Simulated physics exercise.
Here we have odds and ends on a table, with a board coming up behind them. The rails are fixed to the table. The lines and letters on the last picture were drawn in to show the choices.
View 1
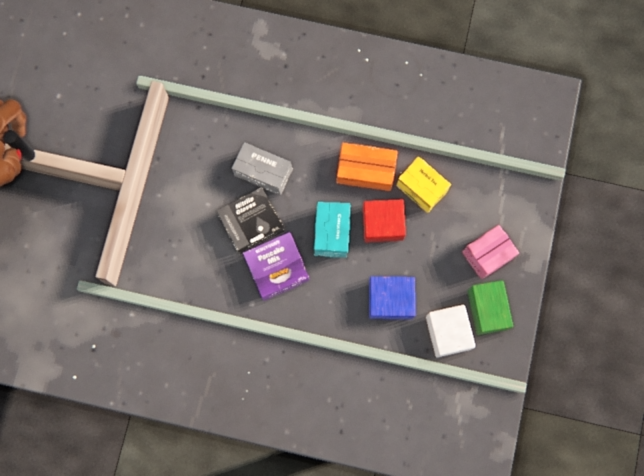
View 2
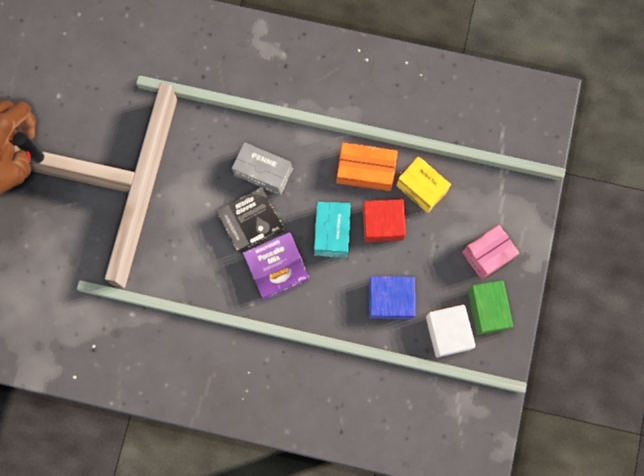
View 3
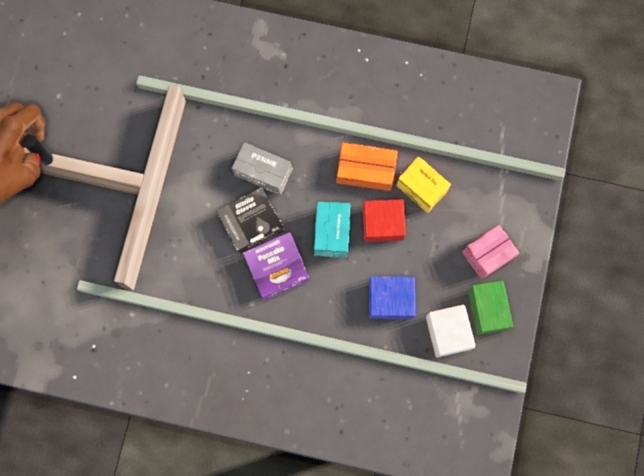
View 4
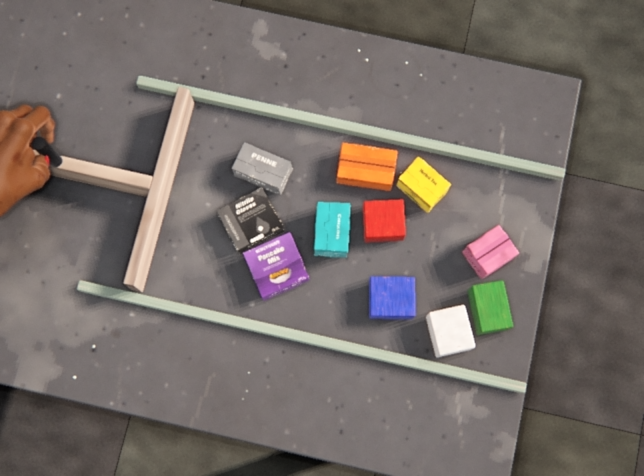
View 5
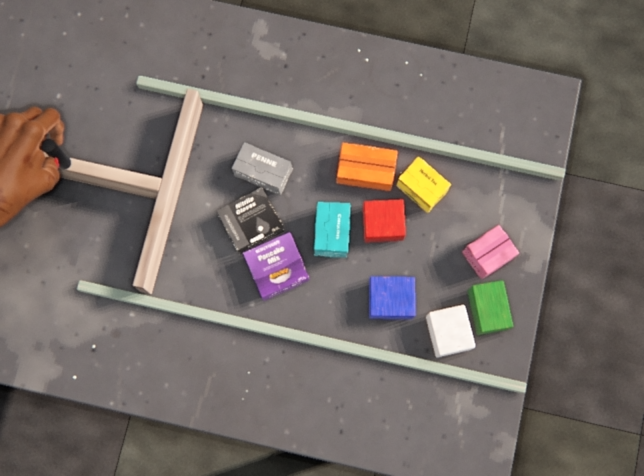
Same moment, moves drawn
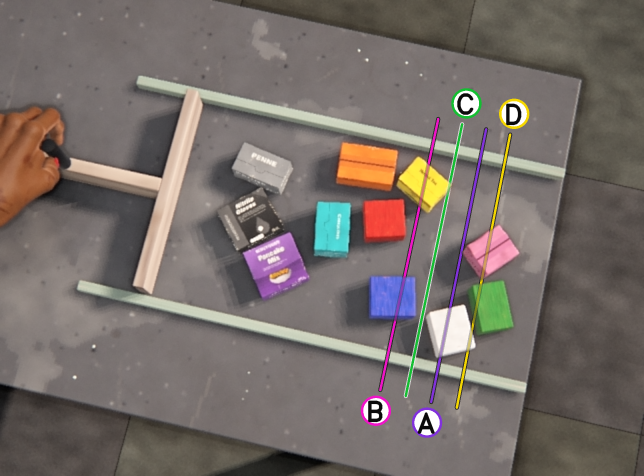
On a grey table, a hand slides a wooden board slightly right toward scattered colourful boxes.
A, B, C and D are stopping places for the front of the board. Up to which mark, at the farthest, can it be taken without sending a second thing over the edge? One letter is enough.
B.
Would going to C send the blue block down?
No.
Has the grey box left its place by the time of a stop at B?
Yes.
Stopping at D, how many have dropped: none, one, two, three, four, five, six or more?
Six or more.
On the copy, A at (460, 261); B at (410, 250); C at (435, 256); D at (484, 267).
On B. First, board (253, 205); purple packet (285, 277); grey box (298, 173).
Then, board (341, 225); pink box (498, 254); yellow packet (489, 194).
Finally, board (409, 240); pink box over the edge; yellow packet (555, 197); one fallen.
By contrast, A drops five; C drops four; D drops eight.
